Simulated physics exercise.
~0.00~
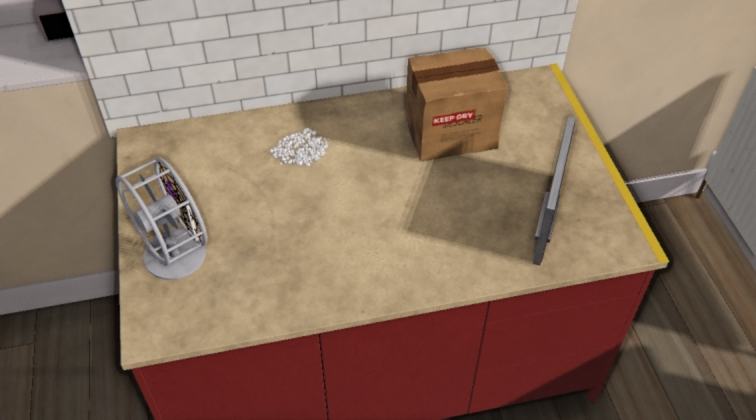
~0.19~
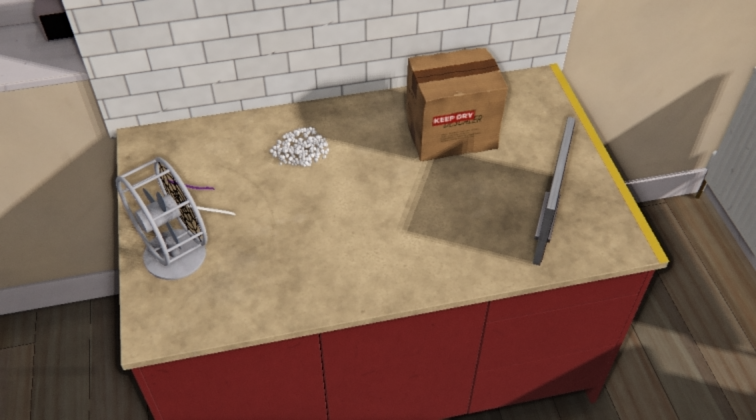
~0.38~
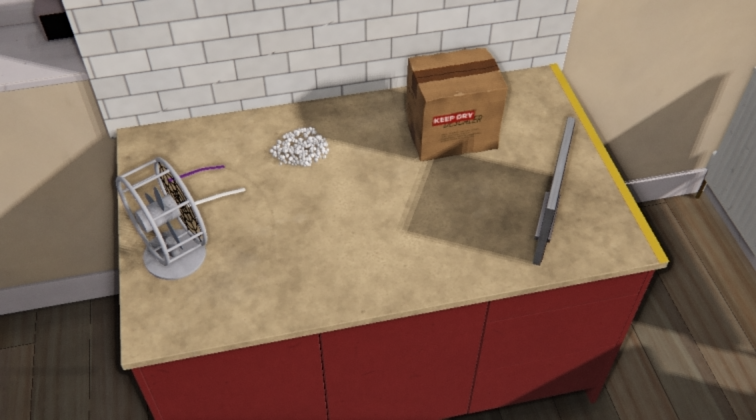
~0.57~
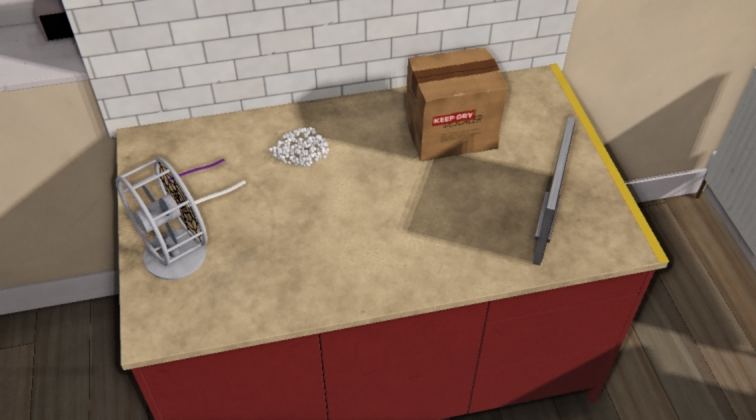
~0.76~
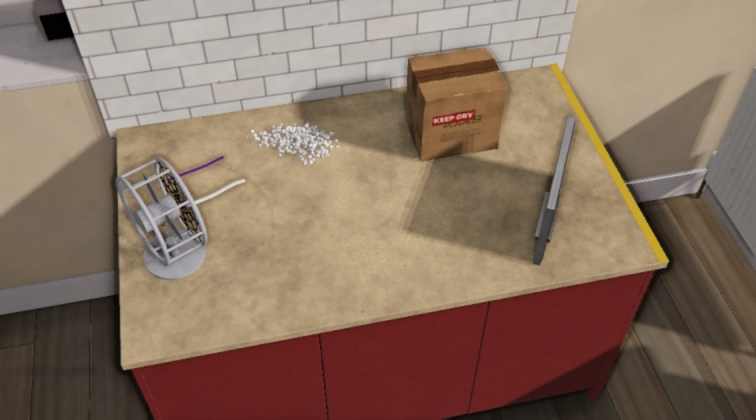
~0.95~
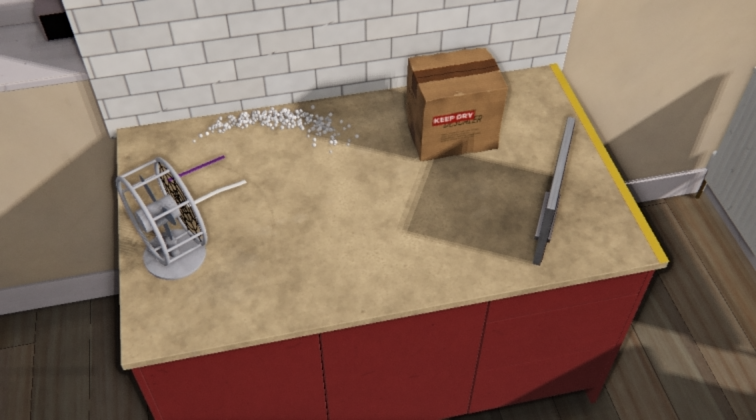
On a tan counter with red cabinets, a small fan sits left of a pile of white foam beads, a cardboard box and an upright laptop. Purple and white ribbons stream out from the fan, then the beads loosen and scatter, drifting back toward the tiled wall in a thin, uneven band.
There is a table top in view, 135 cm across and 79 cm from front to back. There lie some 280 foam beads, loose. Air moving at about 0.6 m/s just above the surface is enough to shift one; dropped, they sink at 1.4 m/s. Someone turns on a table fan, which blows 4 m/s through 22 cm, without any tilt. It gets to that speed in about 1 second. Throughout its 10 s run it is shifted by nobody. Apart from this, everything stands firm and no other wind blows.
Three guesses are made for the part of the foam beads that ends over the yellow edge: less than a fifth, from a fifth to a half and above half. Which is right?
Most likely fewer than a fifth finish over that edge.
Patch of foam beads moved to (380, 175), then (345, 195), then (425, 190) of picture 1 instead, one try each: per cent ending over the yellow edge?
Roughly 1 %, then 0 %, then 10 %.
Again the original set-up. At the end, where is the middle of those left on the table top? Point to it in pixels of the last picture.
Look somewhere near (141, 142).
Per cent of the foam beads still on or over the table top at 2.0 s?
Some 30 percent are still there.
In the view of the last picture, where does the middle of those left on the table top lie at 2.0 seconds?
Their middle sits roughly at (160, 141) in the last view.
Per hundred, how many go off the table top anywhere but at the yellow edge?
My best guess is roughly 80 %.
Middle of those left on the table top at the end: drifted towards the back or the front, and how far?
Backward, some 10 cm.
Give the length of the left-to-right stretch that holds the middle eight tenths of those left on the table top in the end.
Around 20 centimetres from left to right.
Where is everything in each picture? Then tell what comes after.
The middle of the foam beads is near (301, 151), none has stirred yet and the mouth of the table fan is at (162, 212), in the first picture.
The middle of the foam beads is near (300, 148), none has stirred yet and the yellow edge is centred on (607, 152), in the second picture.
The middle of the foam beads is near (300, 148), none has stirred yet, the top of a box is at (457, 72) and the top of a laptop is at (562, 161), in the third picture.
The middle of the foam beads is near (303, 150) and none has stirred yet, in the fourth picture.
The middle of the foam beads is near (299, 140), the farthest in sight from the table fan is at (333, 134) and about 70 % have left their places, in the fifth picture.
The middle of the foam beads is near (283, 120), the farthest in sight from the table fan is at (331, 115) and all have left their places, in the sixth picture.
After 2.0 s, 0 % are over the yellow edge; the middle of those still in play is near (154, 140); 47 % have settled or left.
After 3.2 s, 0 % are over the yellow edge; the middle of those still in play is near (159, 141); 74 % have settled or left.
After 5.5 s, 0 % are over the yellow edge; the middle of those still in play is near (151, 140); 77 % have settled or left.
After 10.0 s, at the end, 0 % are over the yellow edge; the middle of those still in play is near (141, 142).
